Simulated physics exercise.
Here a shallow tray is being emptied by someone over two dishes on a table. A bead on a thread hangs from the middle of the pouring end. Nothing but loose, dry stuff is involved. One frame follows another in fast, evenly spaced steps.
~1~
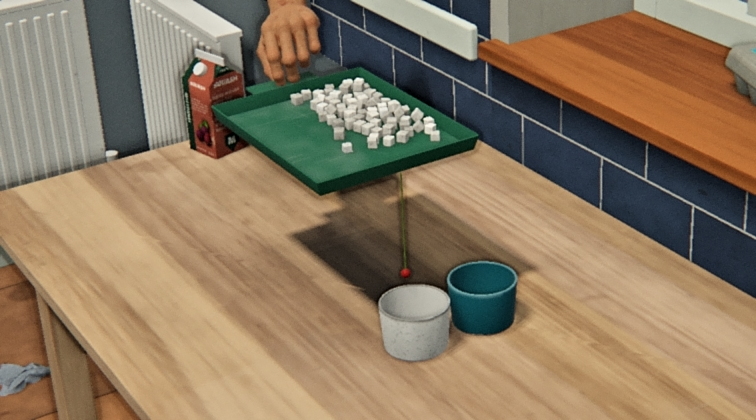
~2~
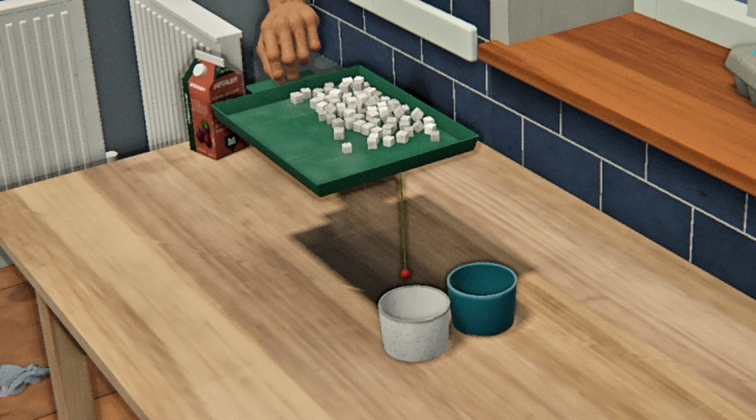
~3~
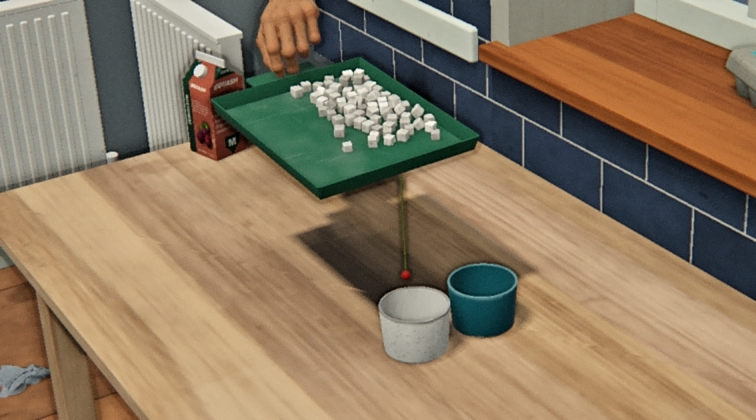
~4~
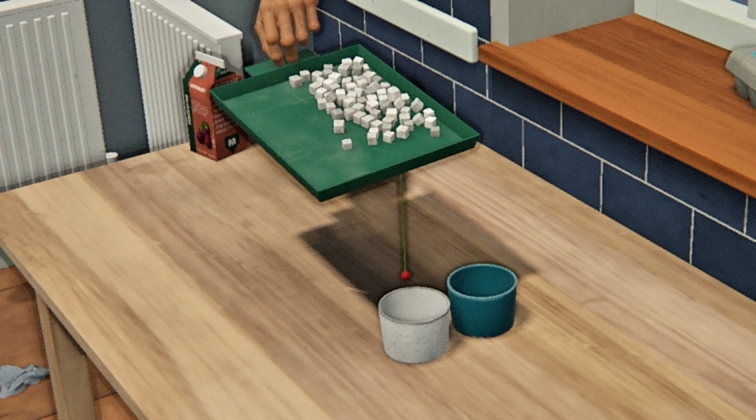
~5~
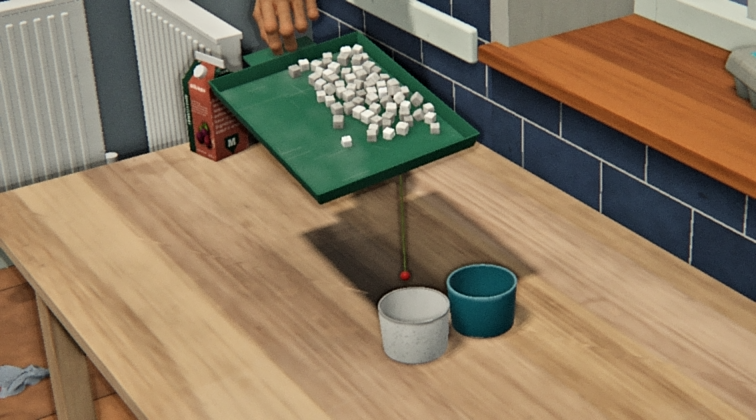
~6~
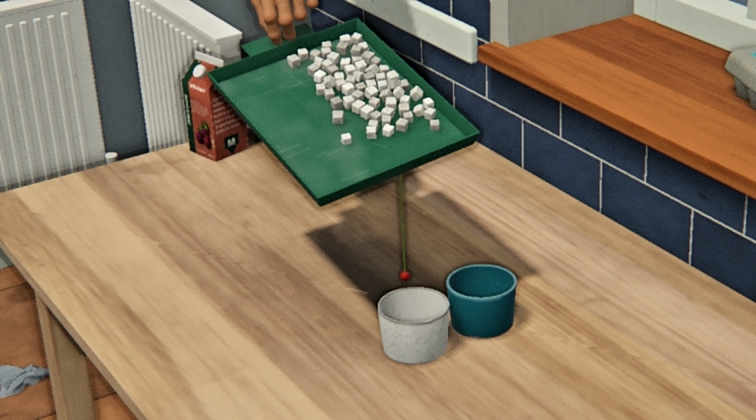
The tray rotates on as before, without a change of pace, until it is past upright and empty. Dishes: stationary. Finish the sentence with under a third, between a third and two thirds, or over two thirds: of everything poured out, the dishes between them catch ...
Of everything poured out, the dishes between them catch under a third.
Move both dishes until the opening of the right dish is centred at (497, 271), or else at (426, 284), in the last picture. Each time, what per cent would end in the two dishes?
About 0 per cent first, then about 30 per cent.
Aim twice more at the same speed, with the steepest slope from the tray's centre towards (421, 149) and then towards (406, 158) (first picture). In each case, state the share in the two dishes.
30 % and 40 %.
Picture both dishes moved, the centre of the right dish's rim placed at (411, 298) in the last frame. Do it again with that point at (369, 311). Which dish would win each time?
The one on the left side, then the one on the right side.
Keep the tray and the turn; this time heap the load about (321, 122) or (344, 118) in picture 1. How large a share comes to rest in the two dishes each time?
20 % and 10 %.
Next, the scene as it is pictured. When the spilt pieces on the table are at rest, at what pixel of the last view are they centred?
Somewhere near (345, 384), I think.
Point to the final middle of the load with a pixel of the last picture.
(354, 375).
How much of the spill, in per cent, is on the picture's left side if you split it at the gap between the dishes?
Estimate: Roughly 90 %.
Just after the last frame, tray tipped steeply; the larger part on the tray; about a tenth in the air.
A moment on, tray tipped past a quarter turn; the larger part on the tray; just a few in the left dish; roughly a quarter outside both; just a few in the air.
Further on, tray tipped past a quarter turn; roughly a quarter in the left dish; the larger part outside both.
When it is over, tray tipped past a quarter turn; roughly a quarter in the left dish; not one in the right dish; the larger part outside both.
